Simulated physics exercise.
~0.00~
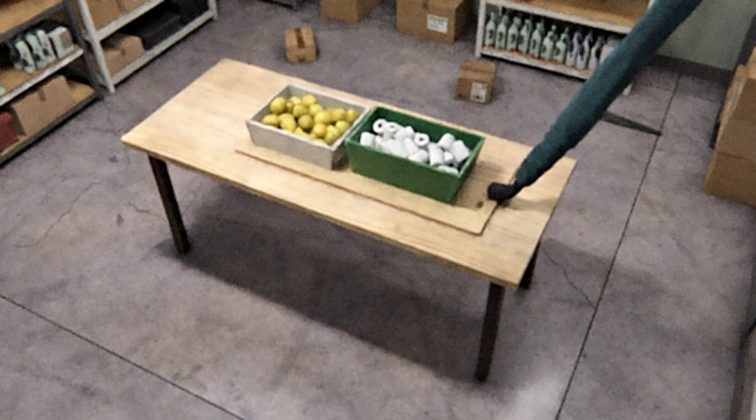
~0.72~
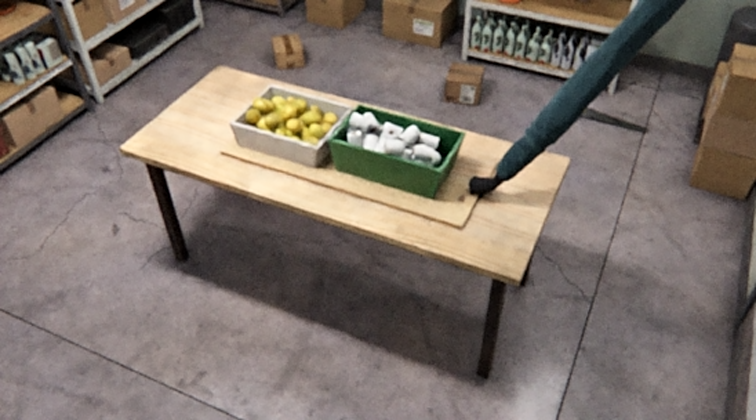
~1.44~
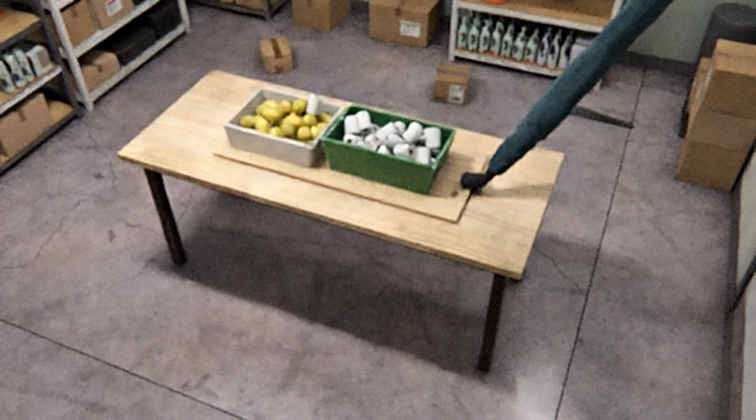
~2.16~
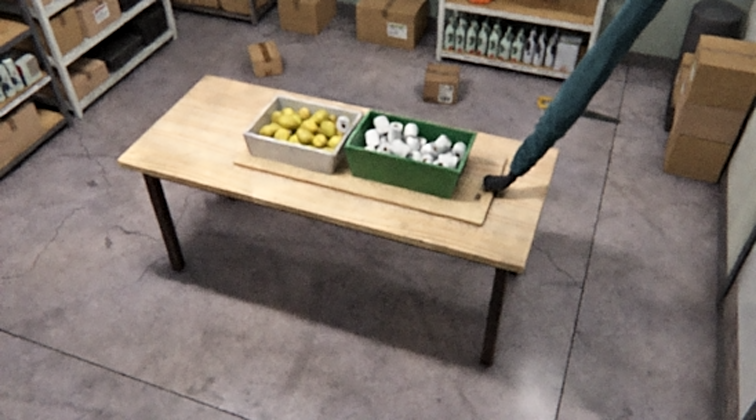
A dark-sleeved arm slid a board holding a tray of yellow fruit and a green tray of white paper rolls left, then back right across a wooden table, and one roll hopped out of the green tray, ending up among the fruit.
